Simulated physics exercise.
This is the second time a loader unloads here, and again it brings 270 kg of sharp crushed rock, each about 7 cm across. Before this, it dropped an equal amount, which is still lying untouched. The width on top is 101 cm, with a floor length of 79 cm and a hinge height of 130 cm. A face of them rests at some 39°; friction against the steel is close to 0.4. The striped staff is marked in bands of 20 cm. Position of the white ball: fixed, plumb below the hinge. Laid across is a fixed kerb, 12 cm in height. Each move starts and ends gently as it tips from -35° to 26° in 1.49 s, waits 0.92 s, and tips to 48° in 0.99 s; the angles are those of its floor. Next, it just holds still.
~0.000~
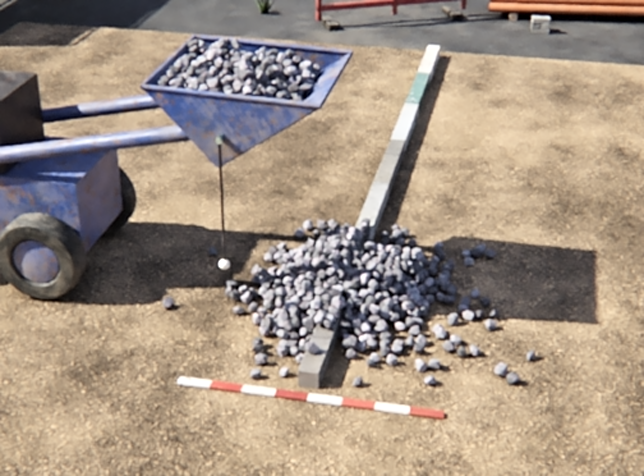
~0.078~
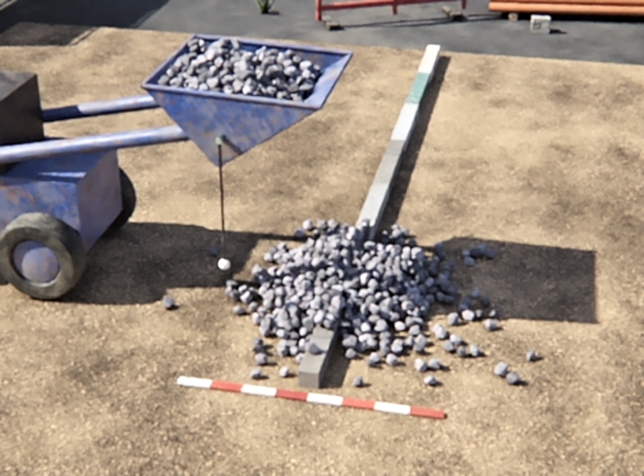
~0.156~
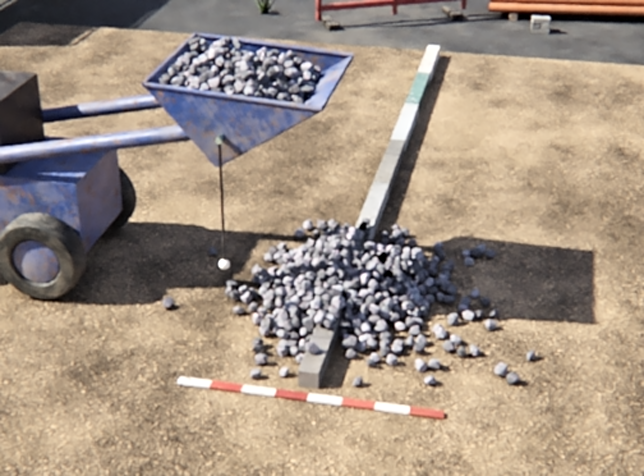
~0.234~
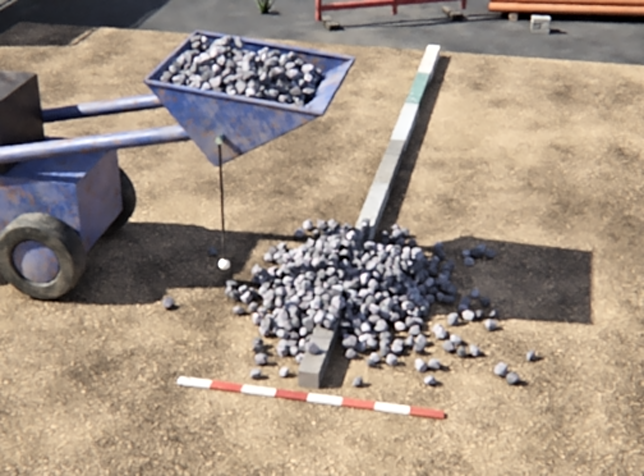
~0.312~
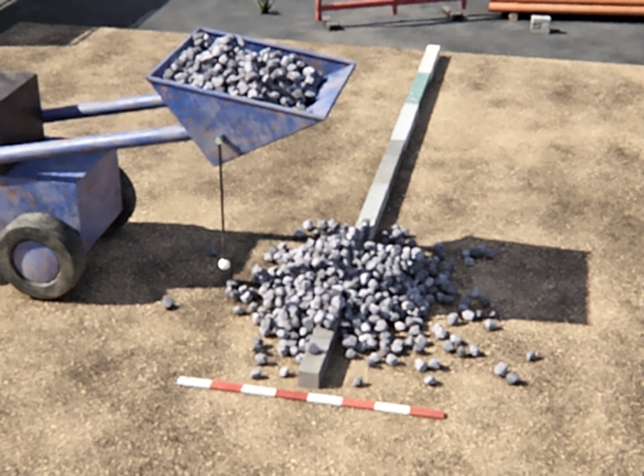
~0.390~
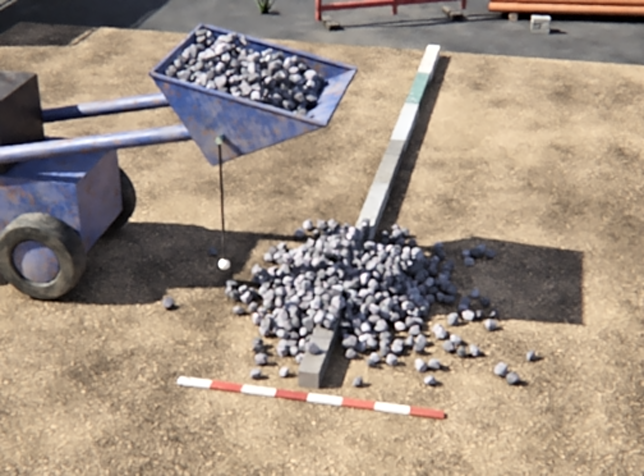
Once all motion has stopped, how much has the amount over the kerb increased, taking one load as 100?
It has increased by some 80 per cent.
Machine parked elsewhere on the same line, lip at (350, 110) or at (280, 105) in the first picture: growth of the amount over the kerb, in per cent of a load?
Around 95 and 40 percent respectively.
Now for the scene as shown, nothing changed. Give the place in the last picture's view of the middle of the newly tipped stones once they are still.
Roughly at pixel (382, 277).
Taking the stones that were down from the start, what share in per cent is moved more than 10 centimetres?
Roughly 5 % of them.
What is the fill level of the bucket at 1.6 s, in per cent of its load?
It keeps some 85 percent of its load.
After 1.1 s the floor is at 17°; in per cent of one load, 100 in the bucket, 56 on this side of the kerb, 44 over the kerb; the foremost stones are at (497, 329).
After 1.6 s the floor is at 26°; in per cent of one load, 84 in the bucket, 70 on this side of the kerb, 47 over the kerb; the foremost stones are at (497, 329).
After 3.8 s the floor is at 48°; in per cent of one load, 0 in the bucket, 76 on this side of the kerb, 124 over the kerb; the foremost stones are at (519, 337).
After 6.3 s the floor is at 48°; in per cent of one load, 0 in the bucket, 76 on this side of the kerb, 124 over the kerb; the foremost stones are at (519, 337). Net gain over the kerb, 80.
